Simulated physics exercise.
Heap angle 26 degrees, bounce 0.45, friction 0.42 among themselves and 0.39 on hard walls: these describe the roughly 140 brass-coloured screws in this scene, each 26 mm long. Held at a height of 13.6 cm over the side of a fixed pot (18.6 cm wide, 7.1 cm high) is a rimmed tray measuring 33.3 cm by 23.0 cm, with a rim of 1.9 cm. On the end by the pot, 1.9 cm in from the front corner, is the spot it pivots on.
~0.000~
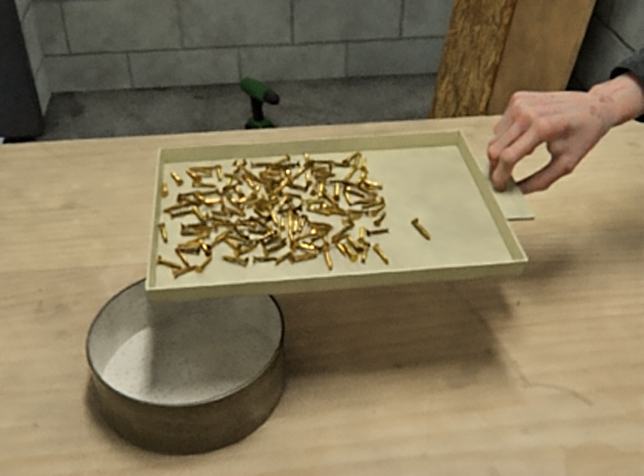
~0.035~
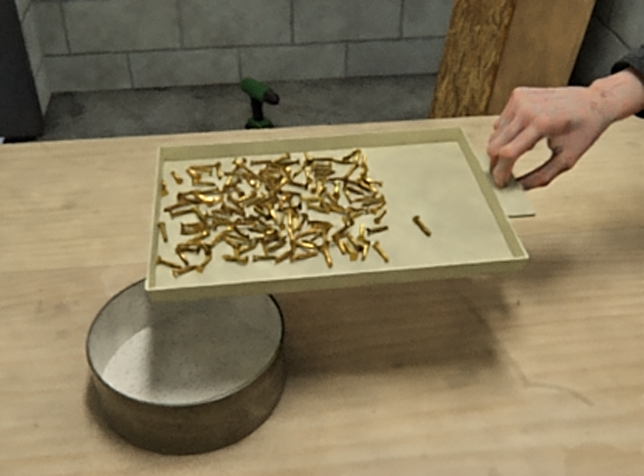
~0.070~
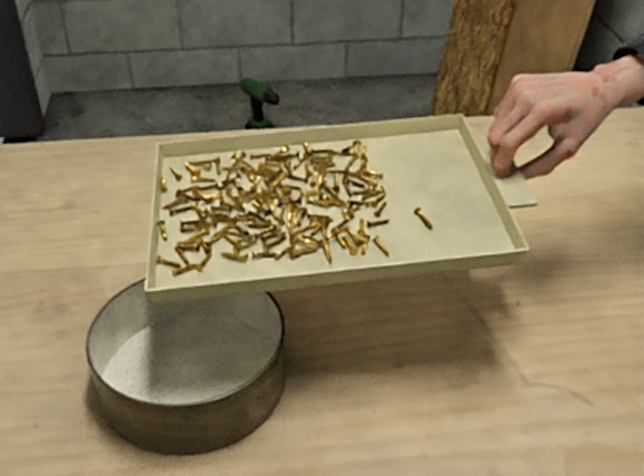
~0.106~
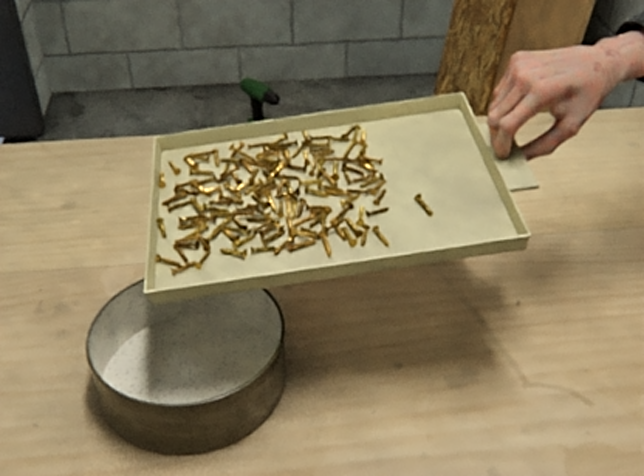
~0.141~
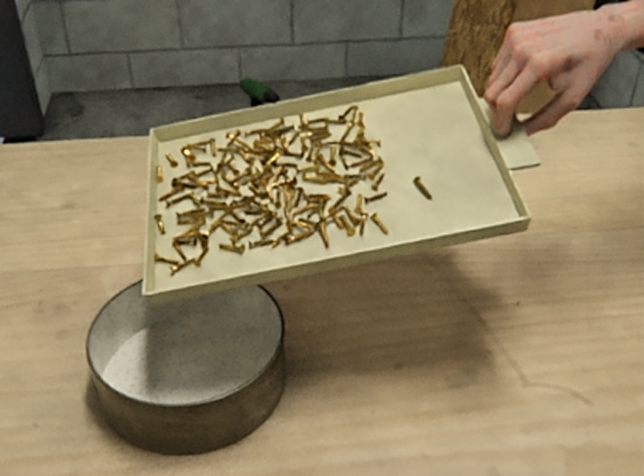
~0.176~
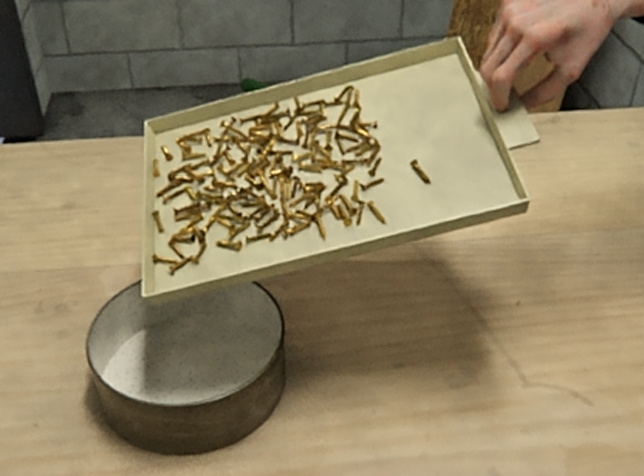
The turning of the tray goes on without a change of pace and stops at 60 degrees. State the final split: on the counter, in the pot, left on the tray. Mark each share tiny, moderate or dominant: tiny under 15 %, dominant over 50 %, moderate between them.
Counter: Moderate, pot: Moderate, tray: Moderate.
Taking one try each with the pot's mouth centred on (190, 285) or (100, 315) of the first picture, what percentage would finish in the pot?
0 and 35 %.
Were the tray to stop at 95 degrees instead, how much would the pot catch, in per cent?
Around 40 in a hundred.
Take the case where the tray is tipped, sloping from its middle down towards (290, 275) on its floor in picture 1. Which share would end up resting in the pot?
That would be close to 45 per cent.
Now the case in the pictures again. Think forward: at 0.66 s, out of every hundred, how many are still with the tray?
Value: About 65%.
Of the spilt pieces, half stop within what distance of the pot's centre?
That comes to near 18 cm.
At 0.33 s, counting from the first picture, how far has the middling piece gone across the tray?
I'd say close to 1 centimetres.
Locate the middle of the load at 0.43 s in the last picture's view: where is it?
Near pixel (188, 175).
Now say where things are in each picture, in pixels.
In the first frame, tray tilt 0 degrees, front corners at (150, 287) and (523, 259); middle of the pieces at (271, 205); pot at (186, 330).
In the second frame, tray tilt 1 degrees, front corners at (150, 287) and (524, 256); middle of the pieces at (271, 203).
In the third frame, tray tilt 3 degrees, front corners at (149, 288) and (525, 247), lowest corner left front; middle of the pieces at (270, 198).
In the fourth frame, tray tilt 7 degrees, front corners at (148, 289) and (526, 233), lowest corner left front; middle of the pieces at (269, 190).
In the fifth frame, tray tilt 12 degrees, front corners at (147, 291) and (527, 215), lowest corner left front; middle of the pieces at (266, 179).
In the sixth frame, tray tilt 18 degrees, front corners at (146, 293) and (526, 197), lowest corner left front; middle of the pieces at (262, 169); pot at (186, 330). Its pace works out near 155 degrees a second.
Then, at 0.33 s, tilt 41 degrees; the tray holds 100 %, the pot 0 %.
After 0.43 s, tilt 56 degrees; the tray holds 100 %, the pot 0 %.
After 0.66 s, tilt 60 degrees; the tray holds 65 %, the pot 5 %.
By 1.5 s all is still; counter 30 %, pot 40 %, tray 30 %.
